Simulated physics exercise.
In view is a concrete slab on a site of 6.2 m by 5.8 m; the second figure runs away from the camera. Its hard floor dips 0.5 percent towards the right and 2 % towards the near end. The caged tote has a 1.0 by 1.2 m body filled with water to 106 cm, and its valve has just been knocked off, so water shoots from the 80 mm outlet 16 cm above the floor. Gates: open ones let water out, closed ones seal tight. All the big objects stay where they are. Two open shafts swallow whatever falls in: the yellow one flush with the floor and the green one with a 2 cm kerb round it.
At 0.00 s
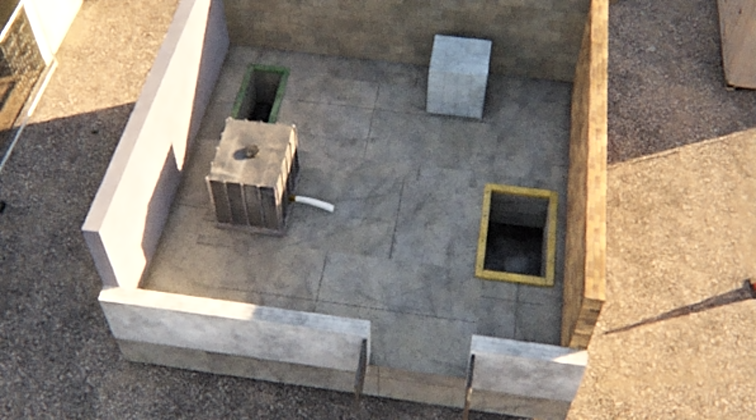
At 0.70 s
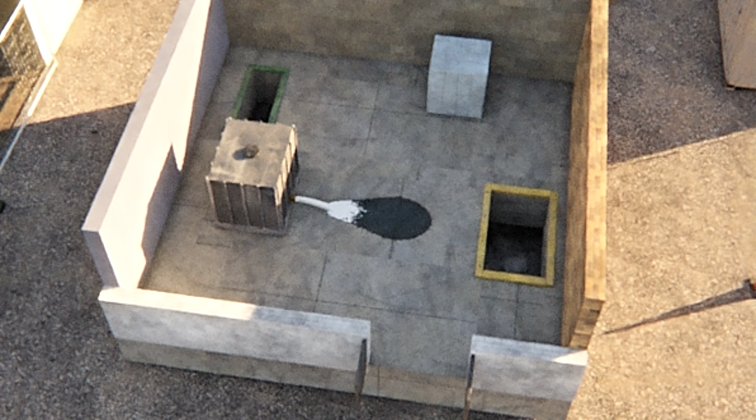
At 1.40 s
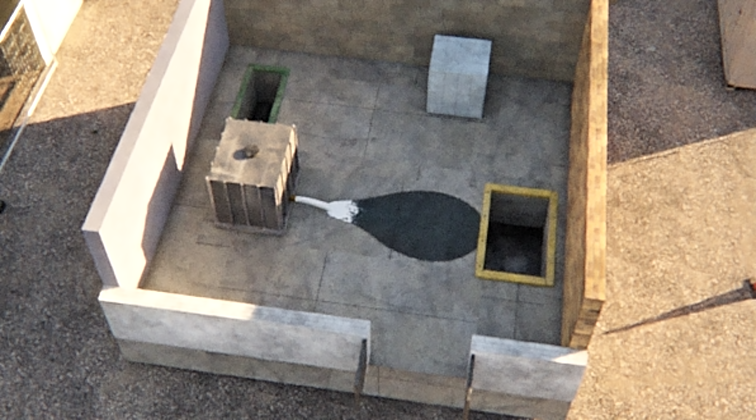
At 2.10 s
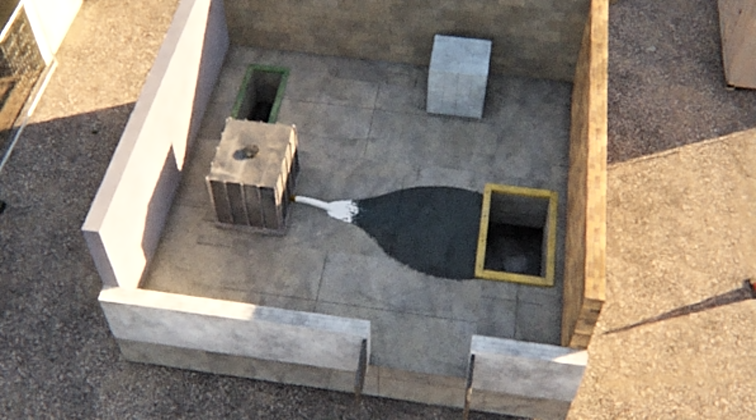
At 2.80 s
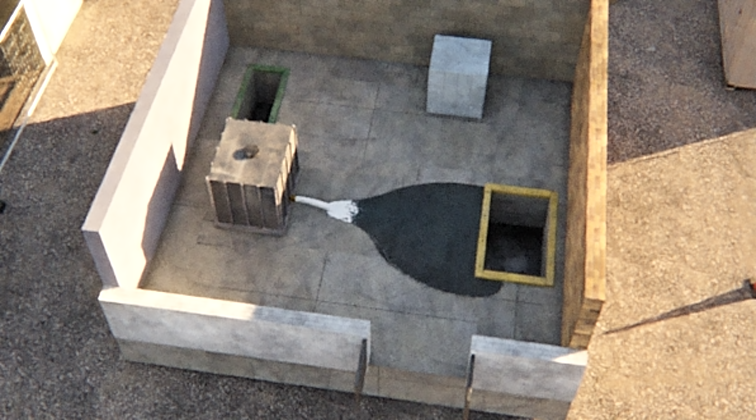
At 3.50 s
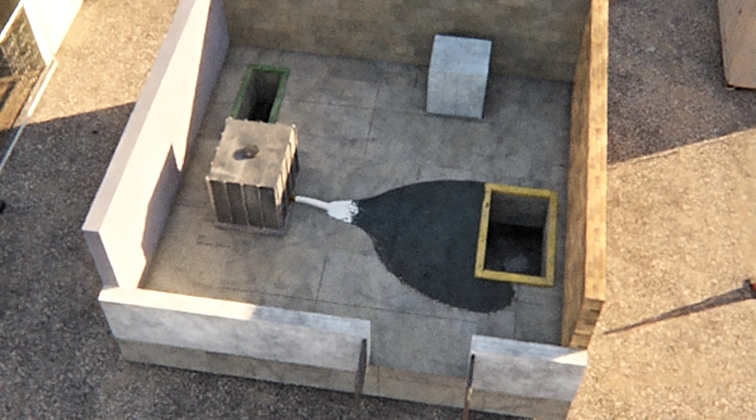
At first, a ribbed box-shaped container stands on a dry, walled concrete slab, a short white jet just emerging from its right side. Water shoots out and spreads rightward as a dark sheet, reaching the yellow-framed opening. The wet patch then widens toward the near side, extending along the opening's near edge.
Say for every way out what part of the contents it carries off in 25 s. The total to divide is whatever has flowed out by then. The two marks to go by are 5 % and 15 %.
Going by the marks: The gateway with from 5 to 15 %, the yellow pit with above 15 %, the green pit with not even 5 %.
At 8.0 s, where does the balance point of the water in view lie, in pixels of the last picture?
Centre of the water: Close to (441, 256).
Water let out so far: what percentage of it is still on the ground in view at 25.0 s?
I'd put it at around 22 per cent.
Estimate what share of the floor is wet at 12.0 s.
I'd say some 15 in a hundred.
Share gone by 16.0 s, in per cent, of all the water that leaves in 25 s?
About 60 %.
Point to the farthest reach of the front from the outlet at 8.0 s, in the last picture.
Look near (552, 375) in the last picture.
After 5.0 s water covers 10 % of the floor and is deepest (3 cm) near (342, 213); gone so far, the gateway 0 %, the yellow pit 11 %, the green pit 0 %.
After 8.0 s water covers 15 % of the floor and is deepest (3 cm) near (342, 213); gone so far, the gateway 0 %, the yellow pit 20 %, the green pit 0 %.
After 12.0 s water covers 15 % of the floor and is deepest (3 cm) near (342, 213); gone so far, the gateway 1 %, the yellow pit 33 %, the green pit 0 %.
After 16.0 s water covers 20 % of the floor and is deepest (3 cm) near (552, 375); gone so far, the gateway 3 %, the yellow pit 45 %, the green pit 0 %.
After 25.0 s water covers 20 % of the floor and is deepest (3 cm) near (331, 212); gone so far, the gateway 9 %, the yellow pit 69 %, the green pit 0 %.
